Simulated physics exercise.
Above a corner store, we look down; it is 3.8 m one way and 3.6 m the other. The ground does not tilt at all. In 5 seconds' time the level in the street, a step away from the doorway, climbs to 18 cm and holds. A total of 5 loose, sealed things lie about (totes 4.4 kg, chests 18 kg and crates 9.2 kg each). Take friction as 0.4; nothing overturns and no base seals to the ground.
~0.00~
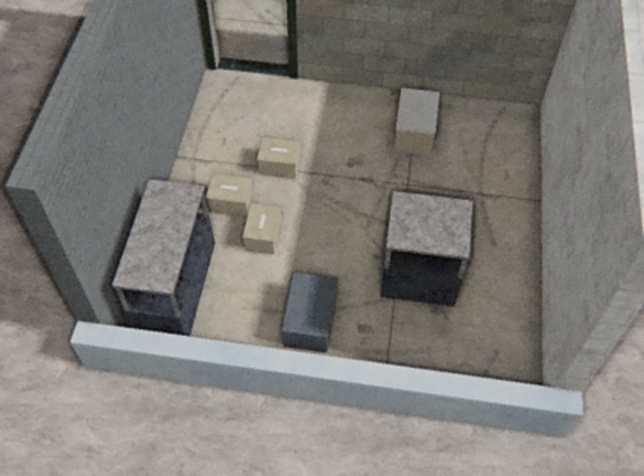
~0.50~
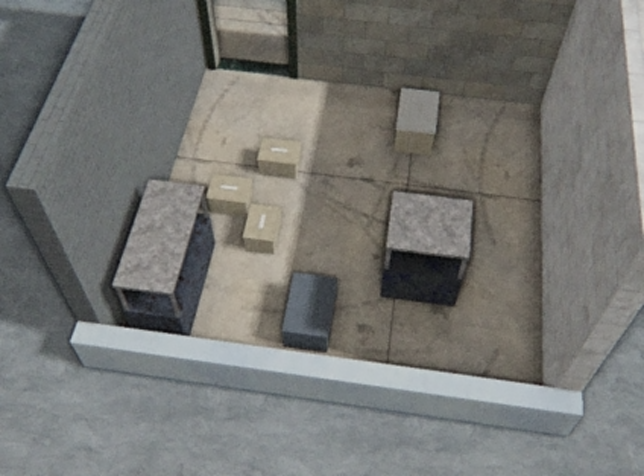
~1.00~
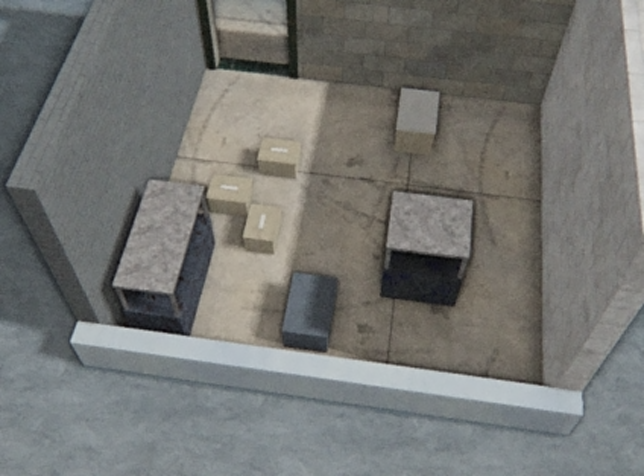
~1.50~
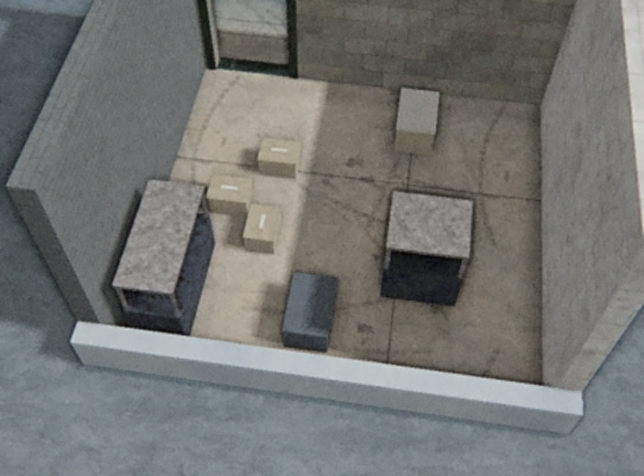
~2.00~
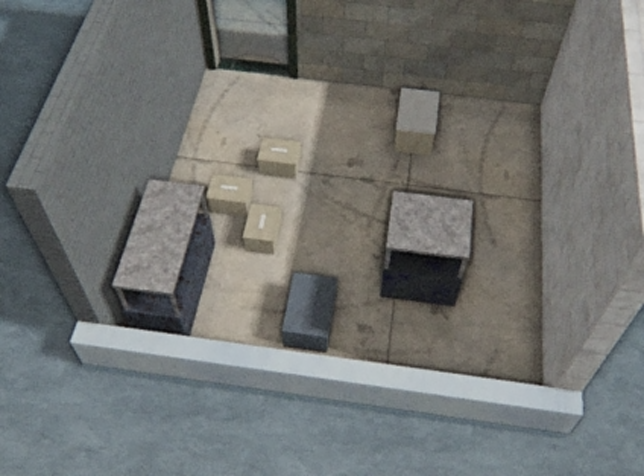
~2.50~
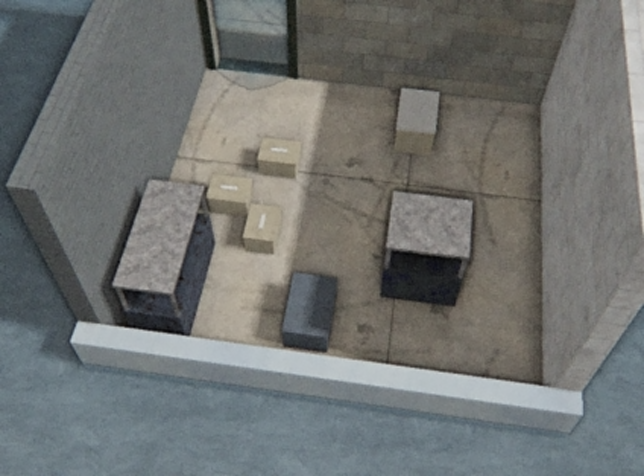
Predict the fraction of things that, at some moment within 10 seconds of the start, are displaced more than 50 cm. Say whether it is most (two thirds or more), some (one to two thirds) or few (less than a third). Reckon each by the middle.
Most.
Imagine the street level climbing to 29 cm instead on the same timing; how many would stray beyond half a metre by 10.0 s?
It would come to 4 of them.
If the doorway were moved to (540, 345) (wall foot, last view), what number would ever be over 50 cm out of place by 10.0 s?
The count would be 4.
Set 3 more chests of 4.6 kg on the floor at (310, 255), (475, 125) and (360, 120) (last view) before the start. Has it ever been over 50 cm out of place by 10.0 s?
In the same order as the question: Farther, not as far, not as far.
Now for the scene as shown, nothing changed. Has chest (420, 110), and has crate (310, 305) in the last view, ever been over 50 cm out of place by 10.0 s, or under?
Well, the first goes shorter, the second farther.
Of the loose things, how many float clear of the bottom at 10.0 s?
The count is 3.
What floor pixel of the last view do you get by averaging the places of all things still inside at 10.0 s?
They average out to somewhere around (390, 266).
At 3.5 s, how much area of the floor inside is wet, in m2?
Wet area: Approx. 1.5 m2.
After 3.5 s 0 of 5 are over 50 cm from their spots; 0 afloat.
After 4.5 s 0 of 5 are over 50 cm from their spots; 0 afloat.
After 7.0 s 3 of 5 are over 50 cm from their spots; 0 afloat.
After 10.0 s 4 of 5 are over 50 cm from their spots, and 4 have been at some point; 3 afloat.
